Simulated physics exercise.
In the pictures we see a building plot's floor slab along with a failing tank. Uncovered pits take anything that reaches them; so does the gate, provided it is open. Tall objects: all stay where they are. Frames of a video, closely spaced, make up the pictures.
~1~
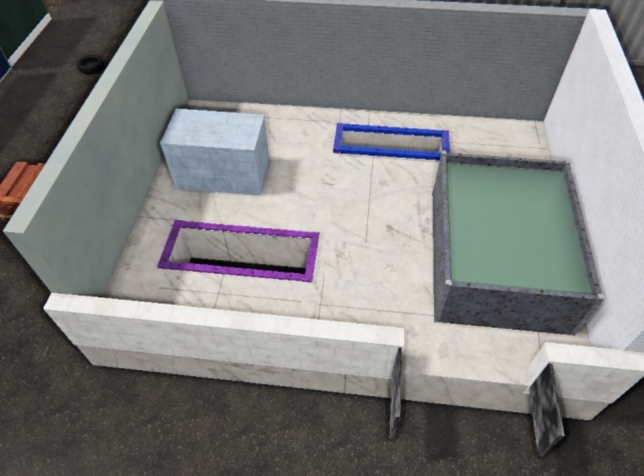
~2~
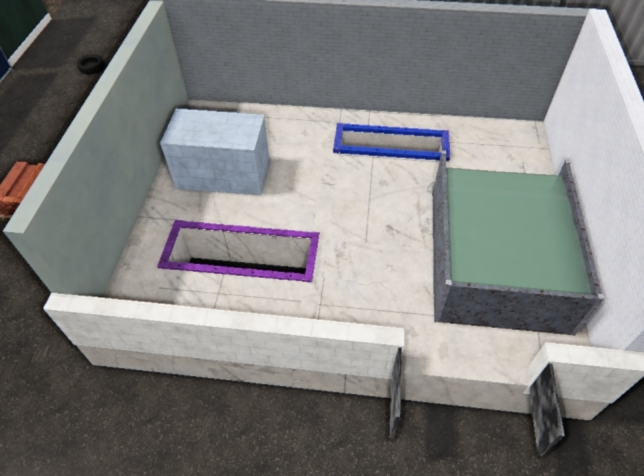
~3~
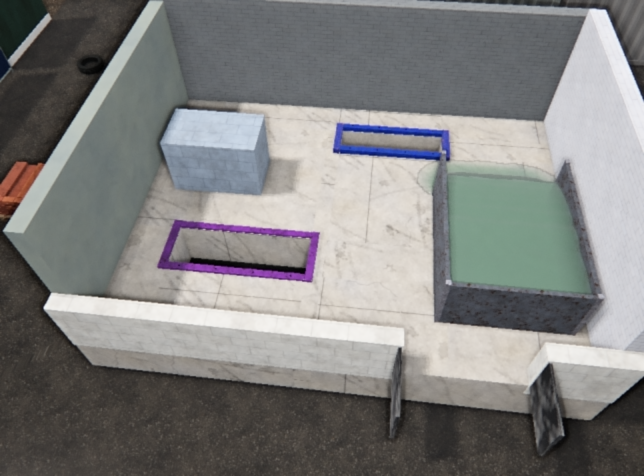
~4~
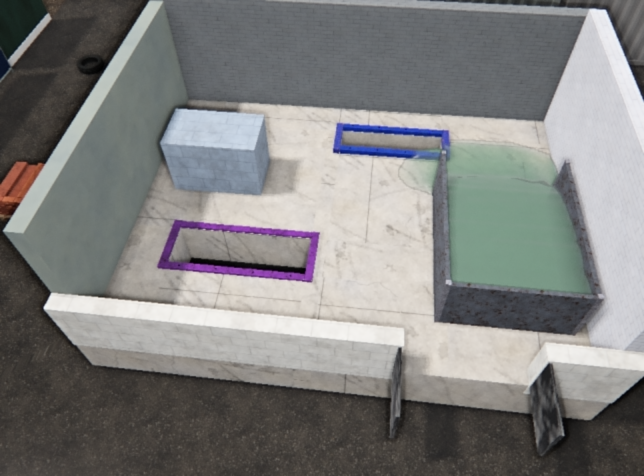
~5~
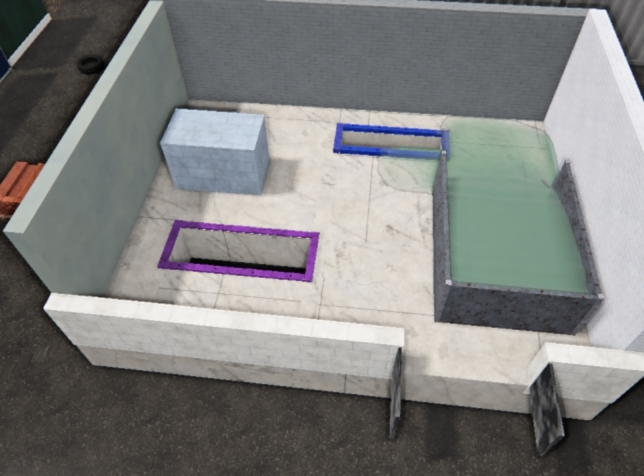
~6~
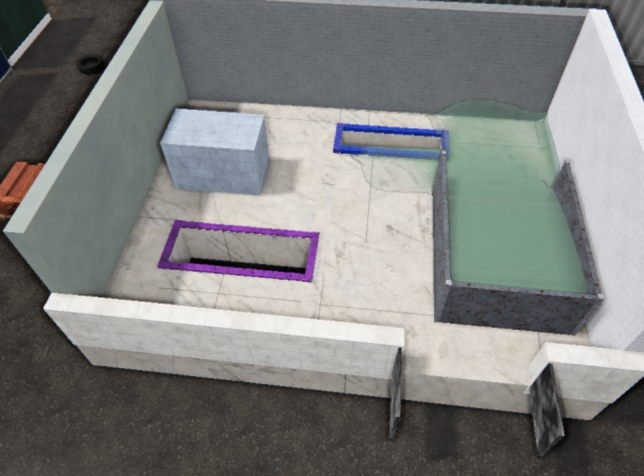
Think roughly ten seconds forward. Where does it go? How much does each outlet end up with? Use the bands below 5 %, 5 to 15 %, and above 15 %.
Once it settles, the gate ends up with below 5 %, the blue pit ends up with above 15 %, the purple pit ends up with 5 to 15 %.
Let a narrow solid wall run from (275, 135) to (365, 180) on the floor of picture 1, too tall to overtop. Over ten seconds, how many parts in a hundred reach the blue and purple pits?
Estimated shares: Blue 30 percent, purple 4 percent.
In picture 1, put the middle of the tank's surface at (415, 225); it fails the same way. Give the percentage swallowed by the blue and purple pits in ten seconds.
Blue 45 %, purple 2 %.
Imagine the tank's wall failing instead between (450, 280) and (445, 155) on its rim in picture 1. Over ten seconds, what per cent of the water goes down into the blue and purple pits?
Blue 2 %, purple 45 %.
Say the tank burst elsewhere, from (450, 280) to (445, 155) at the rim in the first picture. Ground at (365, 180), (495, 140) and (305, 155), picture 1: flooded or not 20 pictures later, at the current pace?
Going point by point: Waterlogged, left unwetted, waterlogged.
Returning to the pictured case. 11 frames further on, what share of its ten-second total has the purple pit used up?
My estimate is close to 0 per cent.
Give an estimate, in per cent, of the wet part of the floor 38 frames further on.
About 80 percent.
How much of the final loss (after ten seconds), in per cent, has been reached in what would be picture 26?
Note - share reached: 60 %.
A moment on, water covers 25 % of the floor; the gate 0 %, the blue pit 4 %, the purple pit 0 %.
Next, water covers 40 % of the floor; the gate 0 %, the blue pit 10 %, the purple pit 0 %.
Then, water covers 60 % of the floor; the gate 0 %, the blue pit 20 %, the purple pit 0 %.
Later, water covers 80 % of the floor; the gate 0 %, the blue pit 23 %, the purple pit 3 %.
In the end, water covers 95 % of the floor; the gate 1 %, the blue pit 24 %, the purple pit 8 %.
